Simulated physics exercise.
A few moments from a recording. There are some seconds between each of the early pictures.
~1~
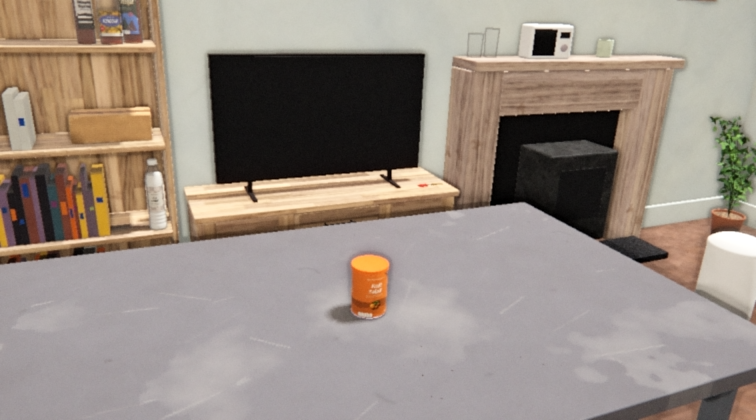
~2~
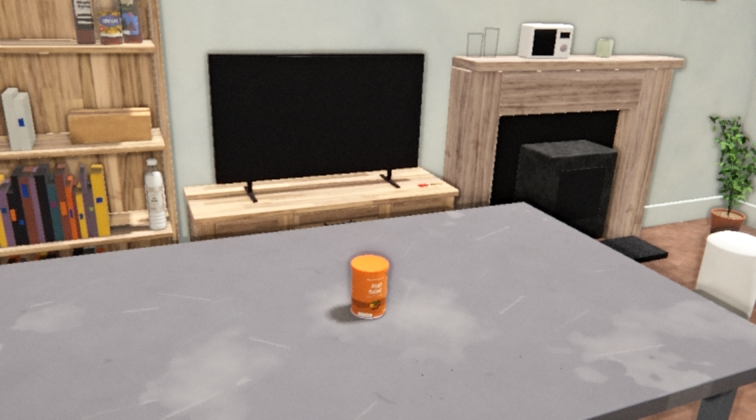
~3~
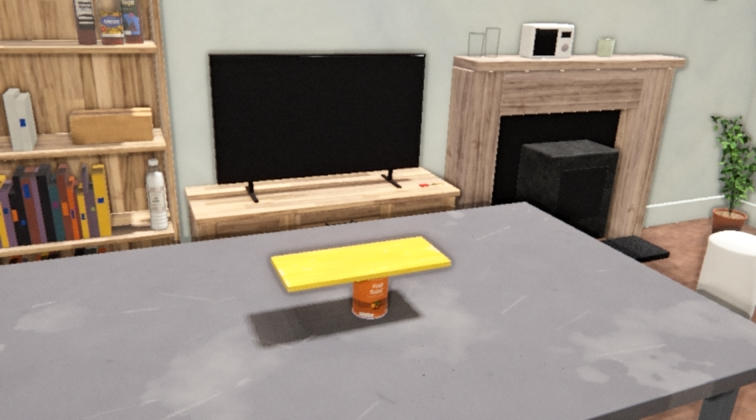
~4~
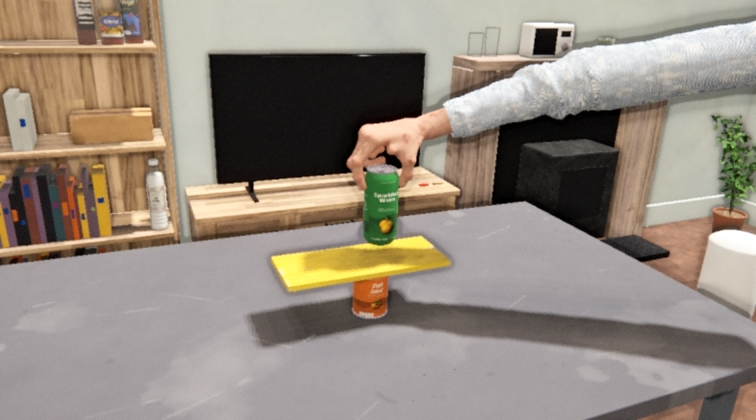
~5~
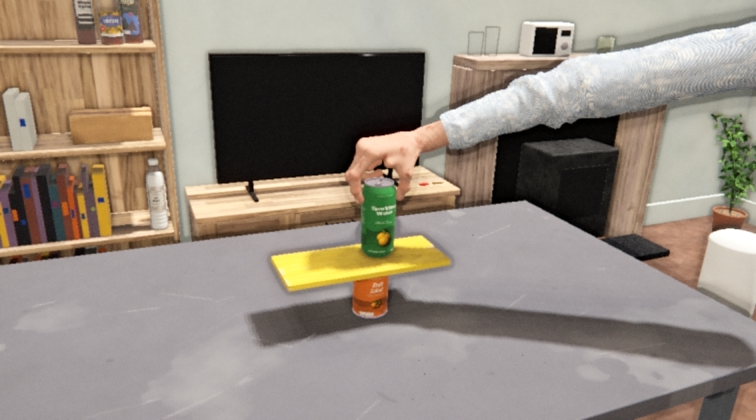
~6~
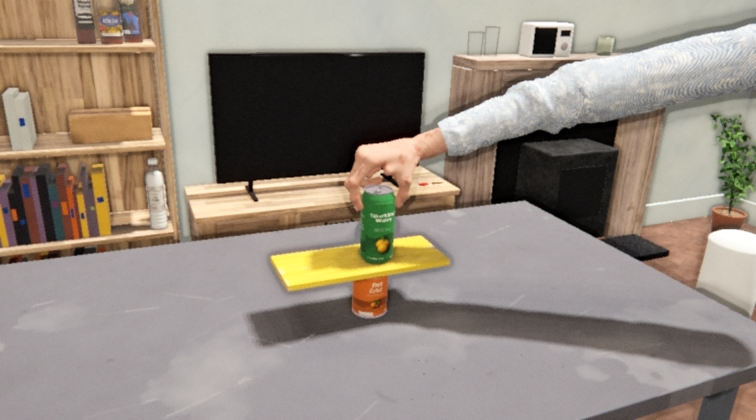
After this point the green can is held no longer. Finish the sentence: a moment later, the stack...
It stays put.
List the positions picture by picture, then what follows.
The last thing is not in view yet; orange tin (369, 287), in the first frame.
The last thing is not in view yet; orange tin (369, 287), in the second frame.
The last thing is not in view yet; orange tin (370, 287), in the third frame.
Still above its spot; green can (381, 206); orange tin (371, 287), in the fourth frame.
Still above its spot; green can (378, 218); orange tin (371, 286), in the fifth frame.
Set down, still held; green can (377, 225); orange tin (370, 286), in the sixth frame.
Then, 0.80 s on from there, no change.
Then, 1.70 s on from there, green can resting near (378, 226).
In the end, all 3 unmoved. At the end, from the last picture's camera, green can near (378, 226). The stack stays up.
